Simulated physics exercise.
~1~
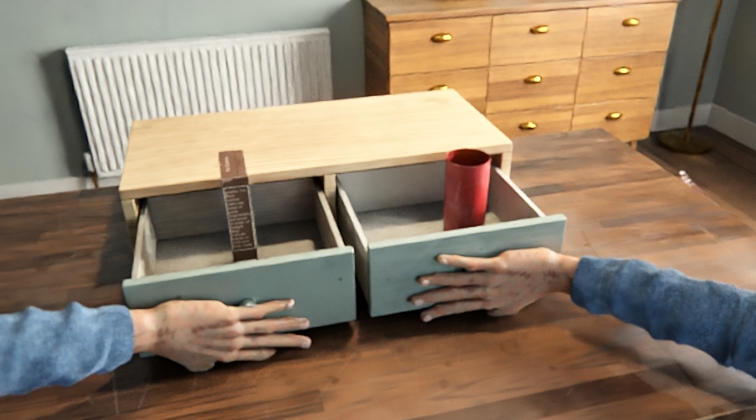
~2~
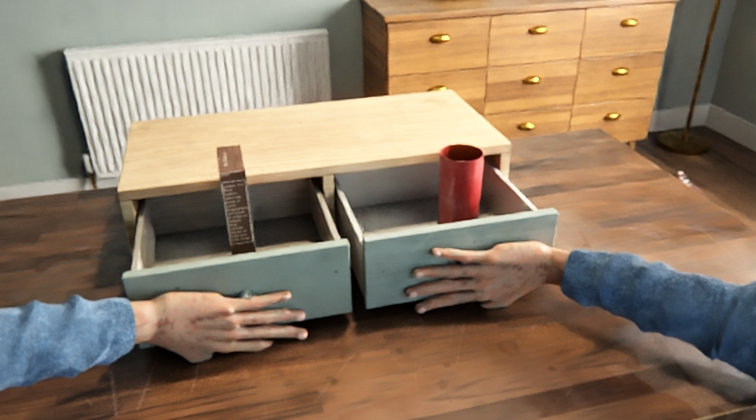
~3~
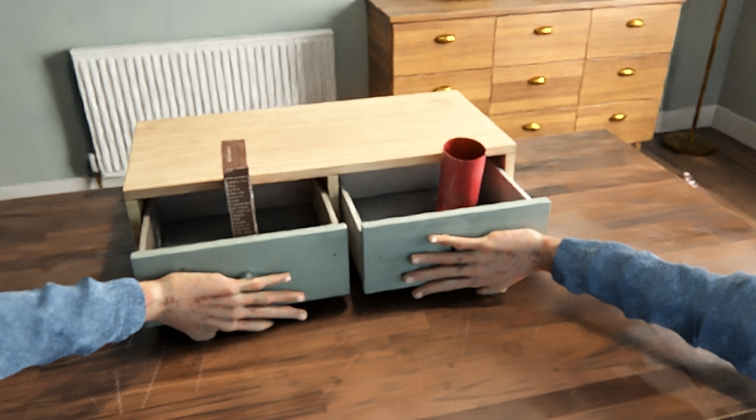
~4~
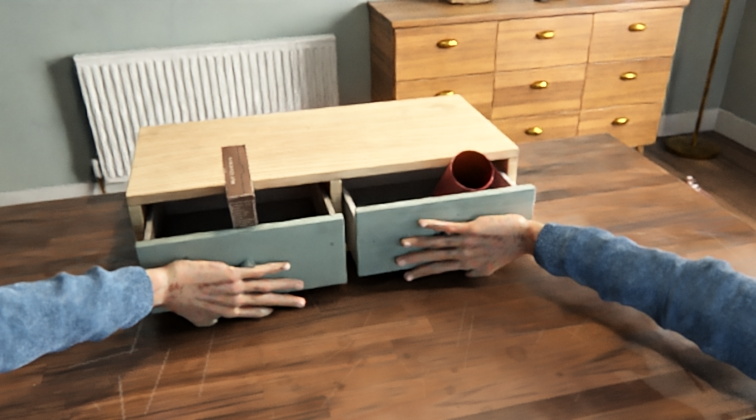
On a dark wooden floor in a room with a radiator, two hands slowly push in the left and right drawers of a low wooden chest, and the upright brown packet and red beaker inside tip into a lean, with both drawers still ajar at the end.
